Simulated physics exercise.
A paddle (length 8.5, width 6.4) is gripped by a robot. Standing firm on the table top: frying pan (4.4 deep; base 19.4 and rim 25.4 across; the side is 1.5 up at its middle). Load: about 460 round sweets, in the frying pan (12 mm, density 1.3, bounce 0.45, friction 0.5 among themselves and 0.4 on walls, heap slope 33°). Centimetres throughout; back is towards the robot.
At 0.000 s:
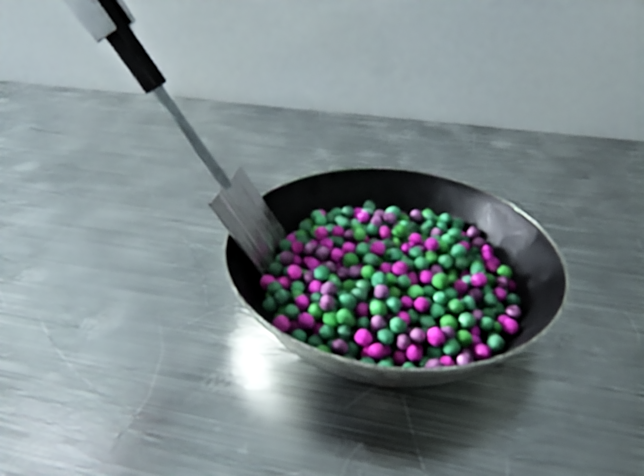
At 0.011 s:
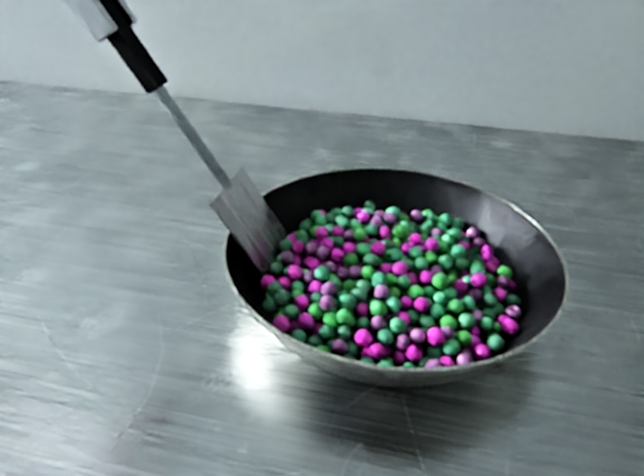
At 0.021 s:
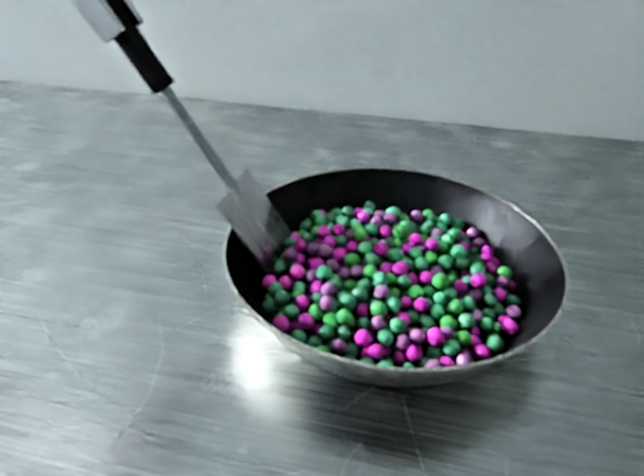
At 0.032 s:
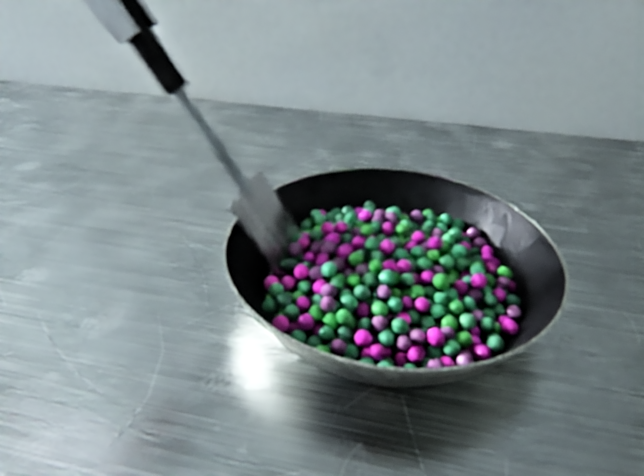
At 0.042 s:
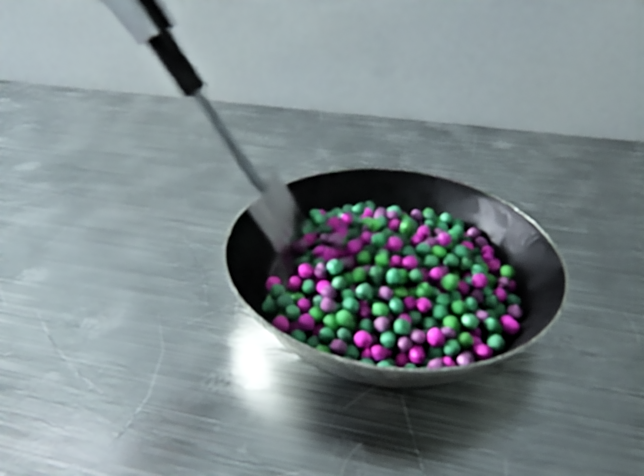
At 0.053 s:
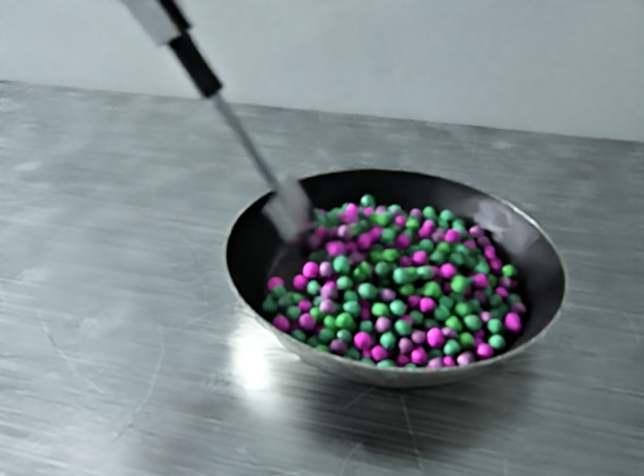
On a brushed metal table top, a dark frying pan sits filled with small round pink, purple and green sweets, a flat metal paddle resting at its left side. The paddle, gripped by a robot, starts still, then slides rightward into the heap, pushing the nearest sweets to the right.
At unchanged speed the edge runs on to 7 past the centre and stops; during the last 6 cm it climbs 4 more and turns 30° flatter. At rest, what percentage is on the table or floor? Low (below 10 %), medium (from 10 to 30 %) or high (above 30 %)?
A medium share, from 10 to 30 %, ends on the table or floor.
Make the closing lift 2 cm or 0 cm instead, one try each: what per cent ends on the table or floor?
Some 10 and 5 per cent.
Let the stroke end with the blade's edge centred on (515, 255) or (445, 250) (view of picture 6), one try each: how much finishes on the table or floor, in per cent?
Some 20 and 10 per cent.
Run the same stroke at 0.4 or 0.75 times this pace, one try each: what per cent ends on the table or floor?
Some 0 and 10 per cent.
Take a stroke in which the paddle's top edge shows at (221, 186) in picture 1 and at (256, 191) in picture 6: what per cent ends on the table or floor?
Some 10 per cent.
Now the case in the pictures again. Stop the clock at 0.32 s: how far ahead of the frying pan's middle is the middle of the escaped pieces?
Roughly 24 cm.
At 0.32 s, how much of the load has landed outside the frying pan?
About 15 per cent.
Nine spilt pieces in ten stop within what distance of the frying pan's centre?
About 75 cm.
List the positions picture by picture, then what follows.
The first frame shows paddle top edge at (225, 184), sloping 58°; upper third of the load around (379, 264), from x 270 to 515, top at y 205; 461 in the frying pan.
The second frame shows paddle top edge at (226, 184), sloping 58°; upper third of the load around (378, 263), from x 270 to 515, top at y 205.
The third frame shows paddle top edge at (232, 185), sloping 58°; upper third of the load around (375, 263), from x 270 to 515, top at y 205.
The fourth frame shows paddle top edge at (245, 187), sloping 58°; upper third of the load around (375, 258), from x 270 to 515, top at y 205.
The fifth frame shows paddle top edge at (262, 189), sloping 58°; upper third of the load around (375, 255), from x 270 to 515, top at y 205.
The sixth frame shows paddle top edge at (279, 191), sloping 58°; upper third of the load around (379, 252), from x 270 to 520, top at y 200; 461 in the frying pan.
After 0.08 s, sloping 58°, highest piece 8 above the table; 461 in the frying pan.
After 0.11 s, sloping 50°, highest piece 9 above the table; 460 in the frying pan, 1 on the blade or in flight.
After 0.32 s, sloping 28°, highest piece 7 above the table; 393 in the frying pan, 63 on the table or floor, 5 on the blade or in flight.
After 1.37 s, sloping 28°, highest piece 5 above the table; 393 in the frying pan, 68 on the table or floor.
At rest, 393 in the frying pan, 68 on the table or floor. That is 15 % on the table or floor.
